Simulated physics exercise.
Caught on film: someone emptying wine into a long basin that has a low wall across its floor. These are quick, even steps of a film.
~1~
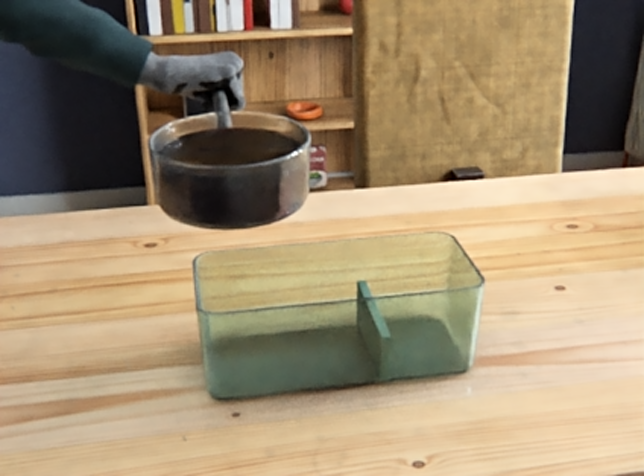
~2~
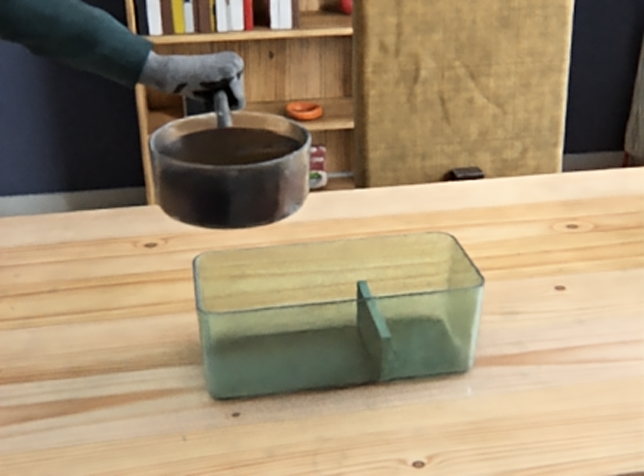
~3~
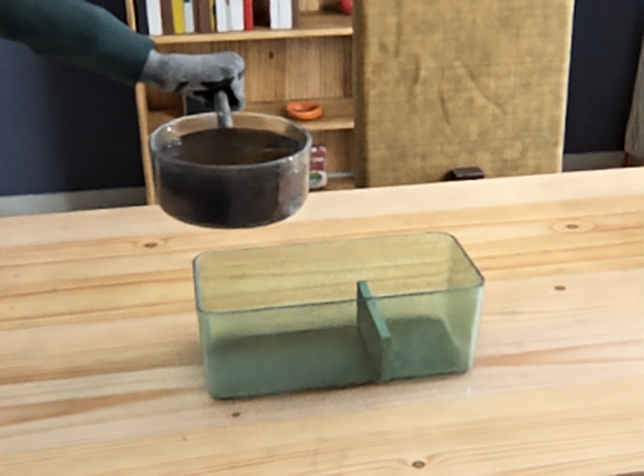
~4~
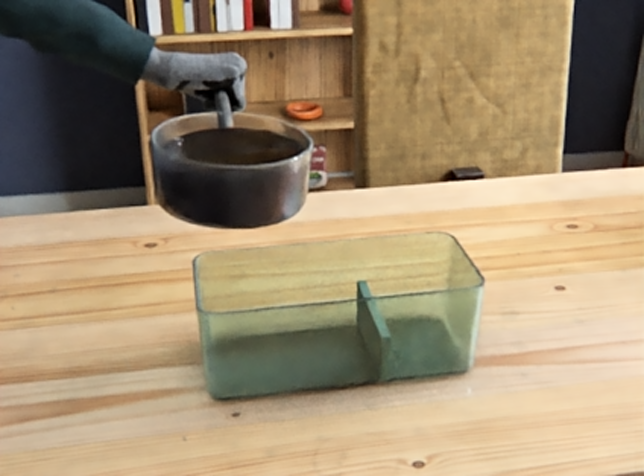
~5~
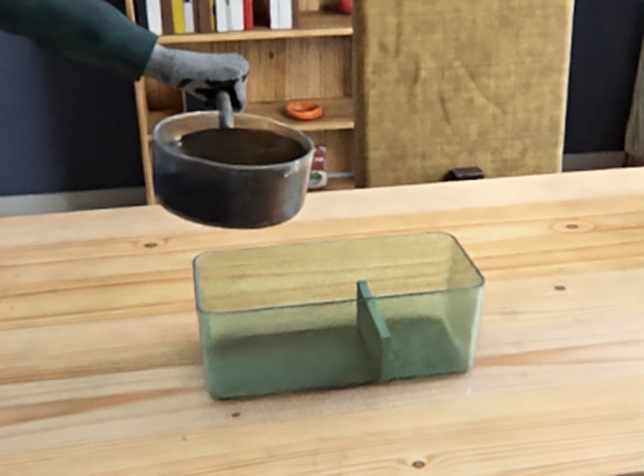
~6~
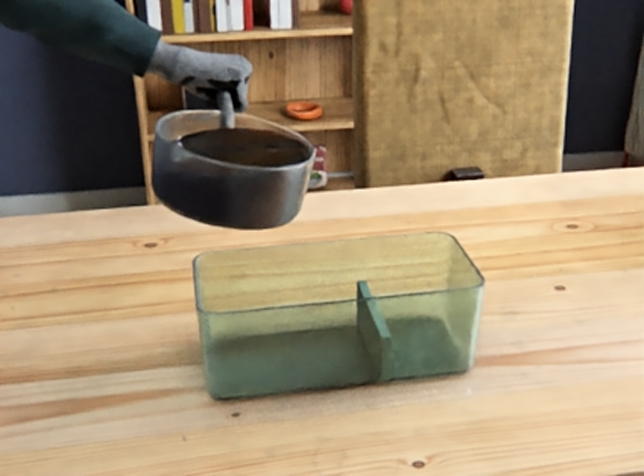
A gloved hand holding a round pot of dark liquid above a divided clear green basin, gradually tilting it slightly to the right.
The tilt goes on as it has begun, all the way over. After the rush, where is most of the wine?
It is the left-hand one.
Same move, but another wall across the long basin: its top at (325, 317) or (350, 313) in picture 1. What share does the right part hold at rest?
In turn 80 and 65 in a hundred.
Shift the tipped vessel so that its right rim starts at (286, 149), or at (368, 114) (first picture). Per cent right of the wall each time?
The first gives 5 %, the second 80 %.
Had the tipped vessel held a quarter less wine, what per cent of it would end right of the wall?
Roughly 20 in a hundred.
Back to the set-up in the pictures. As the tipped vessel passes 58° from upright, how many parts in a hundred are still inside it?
Close to 50 per cent.
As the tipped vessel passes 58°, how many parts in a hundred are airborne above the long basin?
About 30 per cent.
A moment on, the tilt is 58° and 52 per cent is still to pour, 8 is left of the wall and 10 right of it.
Next, the tilt is 88° and 12 per cent is still to pour, 42 is left of the wall and 39 right of it.
Then the tilt is 96° and 1 per cent is still to pour, 58 is left of the wall and 39 right of it.
Later the tilt is 96° and 0 per cent is still to pour, 60 is left of the wall and 39 right of it.
In the end 60 per cent lies left of the wall, 39 right of it and 1 outside.
